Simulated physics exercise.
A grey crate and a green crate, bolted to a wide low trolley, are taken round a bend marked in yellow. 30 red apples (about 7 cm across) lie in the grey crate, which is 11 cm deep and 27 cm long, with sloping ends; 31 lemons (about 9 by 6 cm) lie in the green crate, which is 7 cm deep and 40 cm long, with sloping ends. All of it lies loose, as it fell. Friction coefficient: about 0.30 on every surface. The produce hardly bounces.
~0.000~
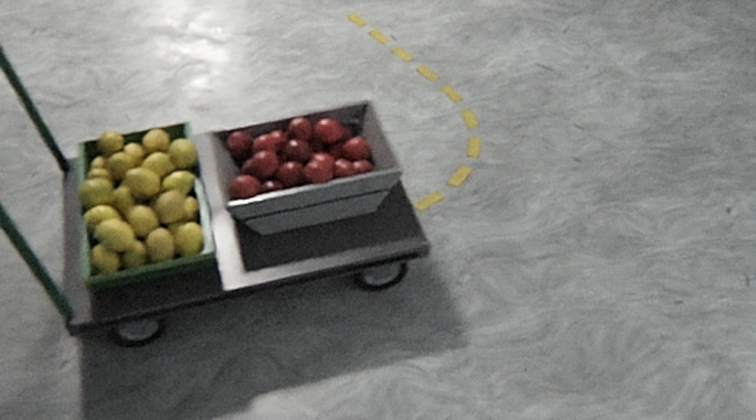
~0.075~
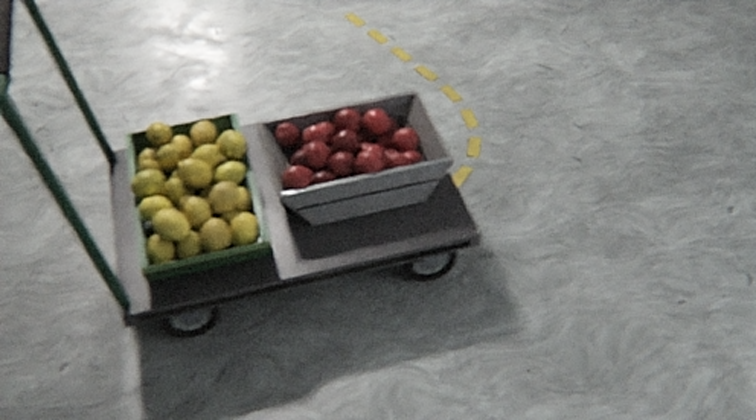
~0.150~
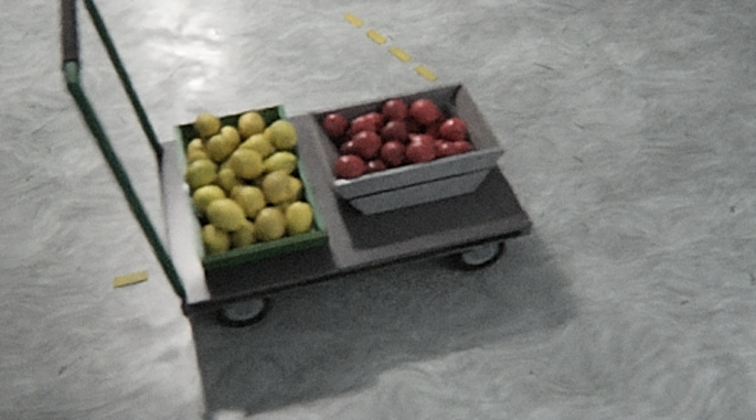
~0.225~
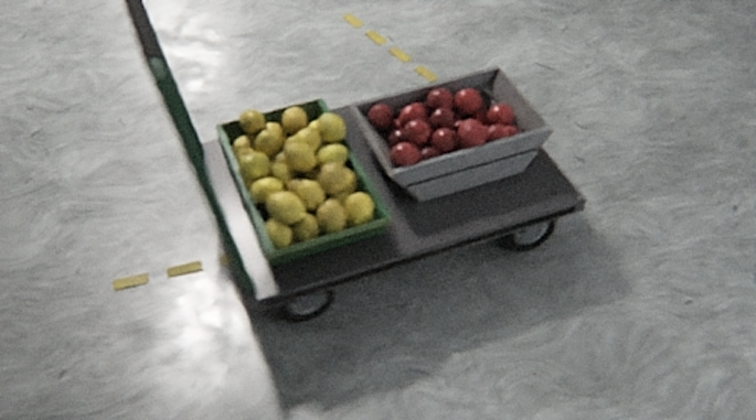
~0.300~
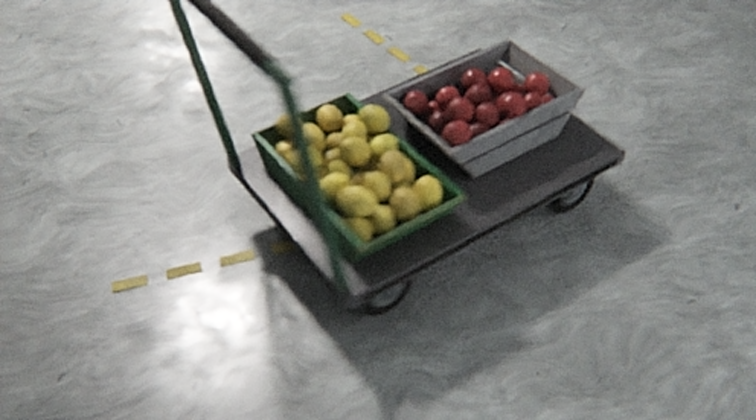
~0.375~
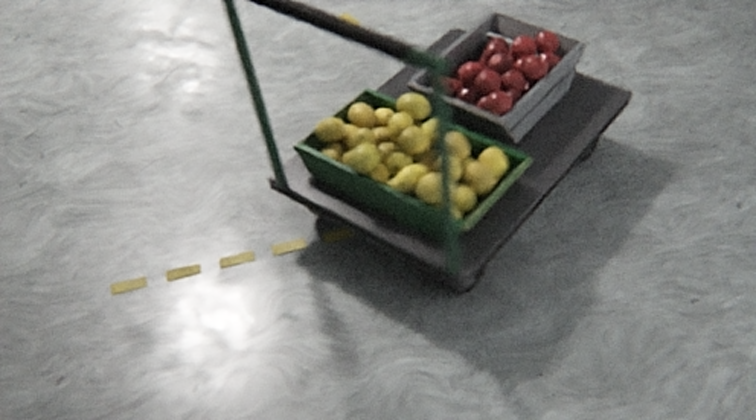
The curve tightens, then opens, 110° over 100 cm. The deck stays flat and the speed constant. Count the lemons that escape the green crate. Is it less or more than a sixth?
Out of the green crate go more than a sixth of the lemons.
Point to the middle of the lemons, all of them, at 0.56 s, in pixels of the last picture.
Near (515, 100).
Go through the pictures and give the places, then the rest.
In the first picture (each is followed by its nearest rim corner in this view), green crate, (86, 279); grey crate, (228, 204); 0° round, 0 cm rolled; none out.
Green crate, (143, 268); grey crate, (282, 194); 0° round, 13 cm rolled, in the second picture.
Green crate, (201, 257); grey crate, (335, 184); 0° round, 26 cm rolled, in the third picture.
Green crate, (270, 252); grey crate, (394, 171); 5° round, 38 cm rolled, in the fourth picture.
Green crate, (361, 246); grey crate, (454, 150); 18° round, 51 cm rolled, in the fifth picture.
Green crate, (464, 225); grey crate, (504, 119); 36° round, 64 cm rolled; none out, in the sixth picture.
After 0.44 s, grey crate 30 in, 0 out and green crate 31 in, 0 out.
After 0.56 s, grey crate 30 in, 0 out and green crate 29 in, 2 out.
After 0.74 s, grey crate 29 in, 1 out and green crate 23 in, 8 out.
When it is over (at 1.19 s), grey crate 29 in, 1 out and green crate 22 in, 9 out. Asked share, 9 of 31, 29 per cent.
